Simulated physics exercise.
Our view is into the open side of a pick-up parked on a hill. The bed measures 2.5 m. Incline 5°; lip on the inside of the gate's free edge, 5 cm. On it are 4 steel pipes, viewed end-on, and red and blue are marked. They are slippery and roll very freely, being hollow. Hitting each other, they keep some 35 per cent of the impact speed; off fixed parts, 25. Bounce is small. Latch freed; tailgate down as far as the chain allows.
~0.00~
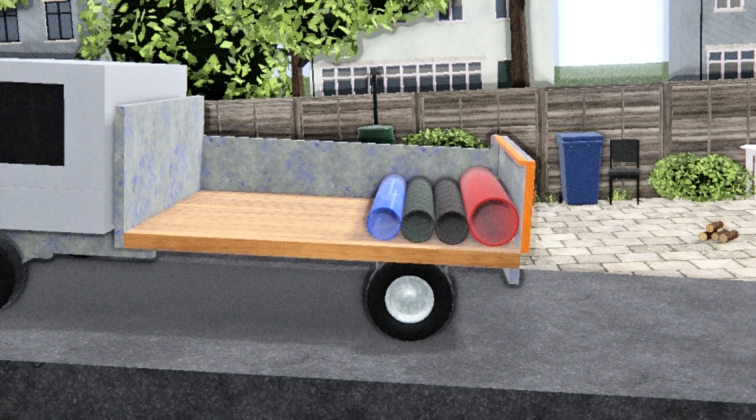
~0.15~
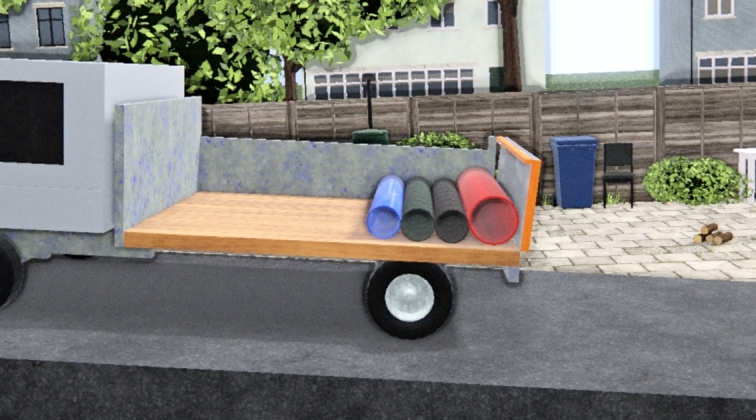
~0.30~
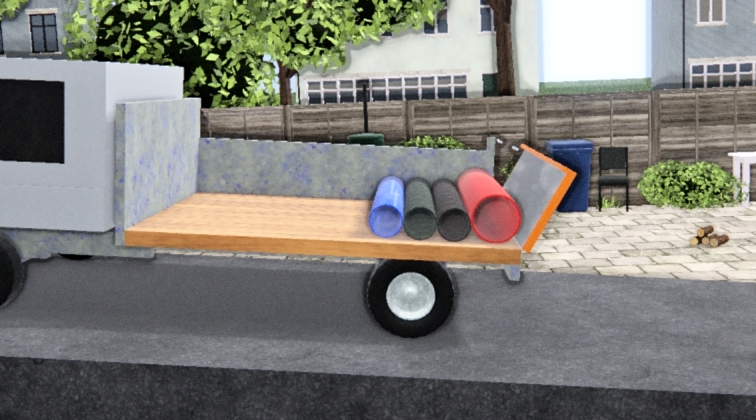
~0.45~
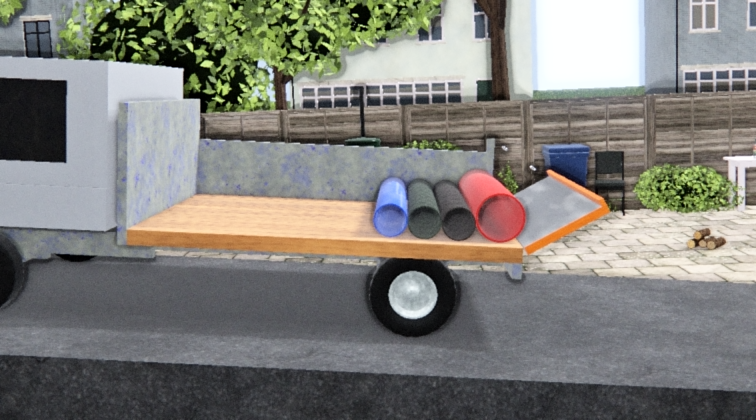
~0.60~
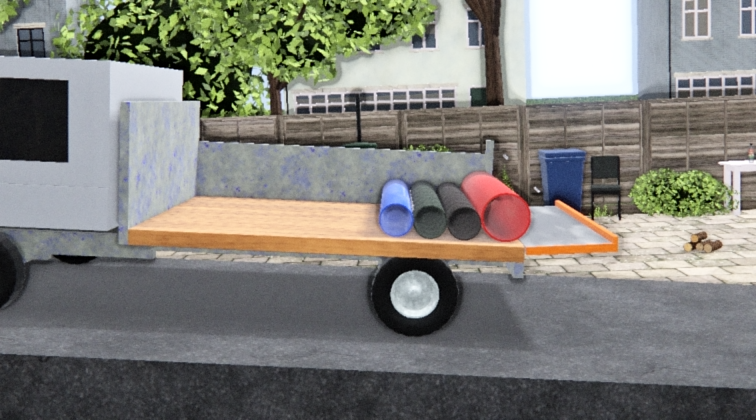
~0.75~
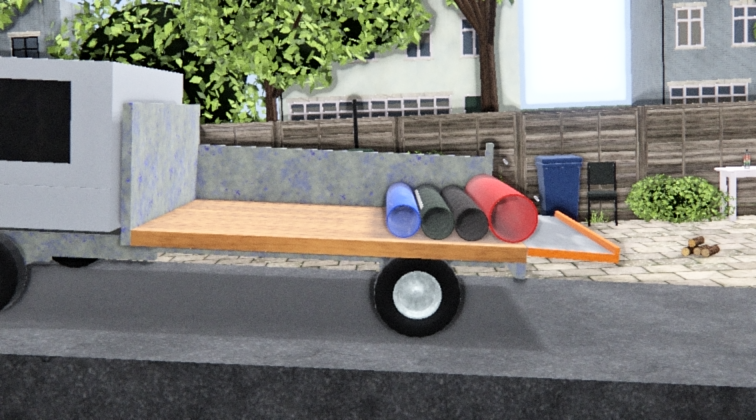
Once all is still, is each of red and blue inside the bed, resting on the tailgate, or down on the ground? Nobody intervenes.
Once still, red is down on the ground, blue is resting on the tailgate.
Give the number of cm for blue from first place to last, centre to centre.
Moved: Blue 100.
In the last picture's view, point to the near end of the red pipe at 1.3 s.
Its near end sits close to (545, 221).
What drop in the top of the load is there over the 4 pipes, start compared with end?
Roughly 10 cm.
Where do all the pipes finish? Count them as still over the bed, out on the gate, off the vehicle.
Counts in the order asked: 0, 3, 1.
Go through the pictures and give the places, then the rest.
Red (494, 222), blue (383, 225); gate 85° above level, tip at (531, 164); 4 of the 4 make up the bottom layer on the bed, in the first picture.
Red (494, 221), blue (383, 223); gate 81° above level, tip at (536, 163), in the second picture.
Red (496, 219), blue (386, 222); gate 58° above level, tip at (571, 174), in the third picture.
Red (501, 218), blue (390, 221); gate 26° above level, tip at (605, 209), in the fourth picture.
Red (506, 218), blue (396, 221); gate 0° above level, tip at (615, 247), in the fifth picture.
Red (514, 219), blue (404, 222); gate 7° below level, tip at (616, 258), in the sixth picture.
Then, 1.3 s in, red is on the gate, 15 cm past the hinge, rolling right; blue is on the bed, 60 cm short of the hinge, rolling right; 0 gone off the back.
Then, 1.8 s in, red is on the gate, 45 cm past the hinge, rolling right; blue is on the bed, 30 cm short of the hinge, rolling right; 0 gone off the back.
Then, 2.5 s in, red is dropping off the gate; blue is on the gate, 5 cm past the hinge, rolling right; 1 gone off the back.
In the end (4.5 s), red is out on the ground; blue is on the gate, 10 cm past the hinge; 1 gone off the back.
